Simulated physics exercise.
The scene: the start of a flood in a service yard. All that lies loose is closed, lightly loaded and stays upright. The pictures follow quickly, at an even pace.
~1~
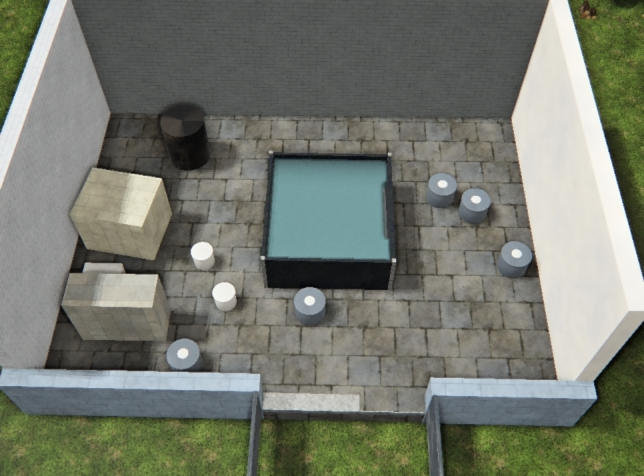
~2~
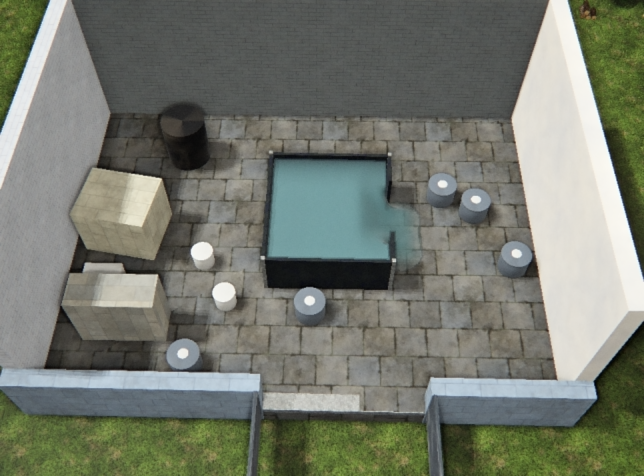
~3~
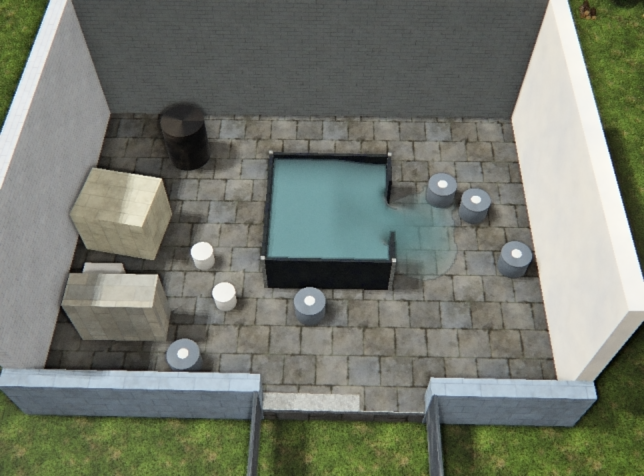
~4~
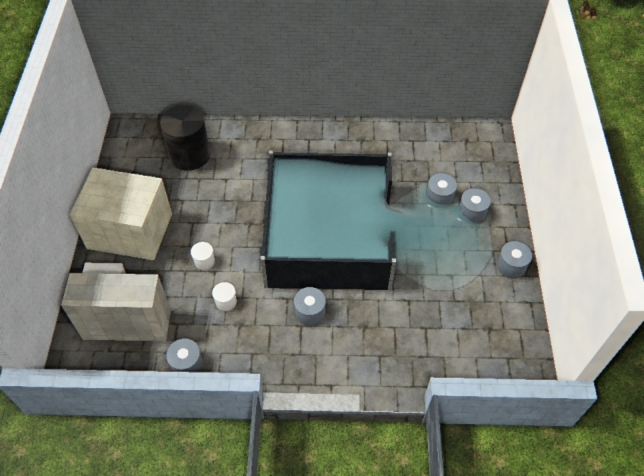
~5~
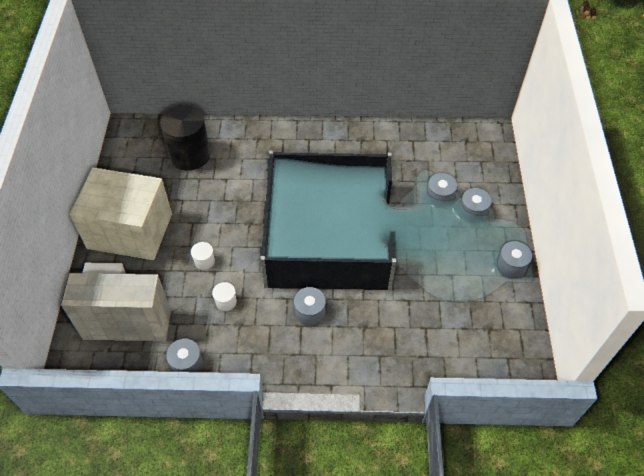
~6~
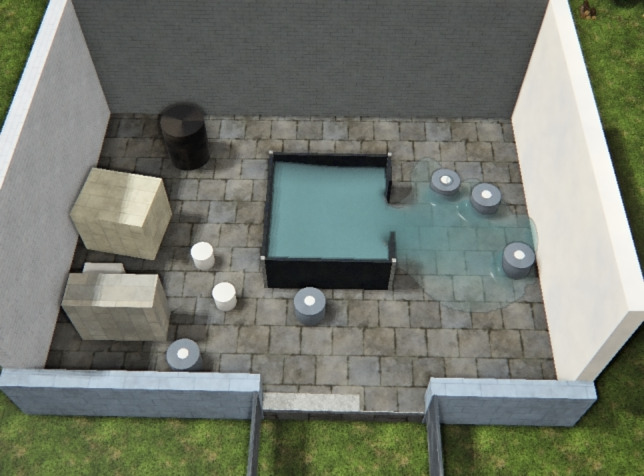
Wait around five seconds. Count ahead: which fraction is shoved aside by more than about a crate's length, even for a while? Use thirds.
Share: Between one and two thirds.
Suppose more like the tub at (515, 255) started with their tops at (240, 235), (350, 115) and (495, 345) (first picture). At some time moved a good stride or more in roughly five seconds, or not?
One after the other: No, swept aside, shifted that much.
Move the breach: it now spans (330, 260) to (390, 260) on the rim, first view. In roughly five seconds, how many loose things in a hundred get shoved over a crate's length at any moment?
Some 0 per cent.
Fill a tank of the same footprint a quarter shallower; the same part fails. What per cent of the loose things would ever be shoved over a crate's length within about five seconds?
About 40 per cent.
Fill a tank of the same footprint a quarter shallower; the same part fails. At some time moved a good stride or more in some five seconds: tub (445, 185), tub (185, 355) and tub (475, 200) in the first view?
One after the other: Moved that far, under that, pushed that far.
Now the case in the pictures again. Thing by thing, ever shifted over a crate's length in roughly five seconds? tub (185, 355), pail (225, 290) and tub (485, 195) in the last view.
One after the other: No, less than that, pushed that far.
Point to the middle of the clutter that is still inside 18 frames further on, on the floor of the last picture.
Roughly at (273, 269).
A moment on, 2 of 8 are well off their spots; 1 afloat.
Next, 3 of 8 are well off their spots; 1 afloat.
Later, 3 of 8 are well off their spots; 0 afloat.
In the end, 4 of 8 are well off their spots, and 4 have been at some point; 0 afloat.
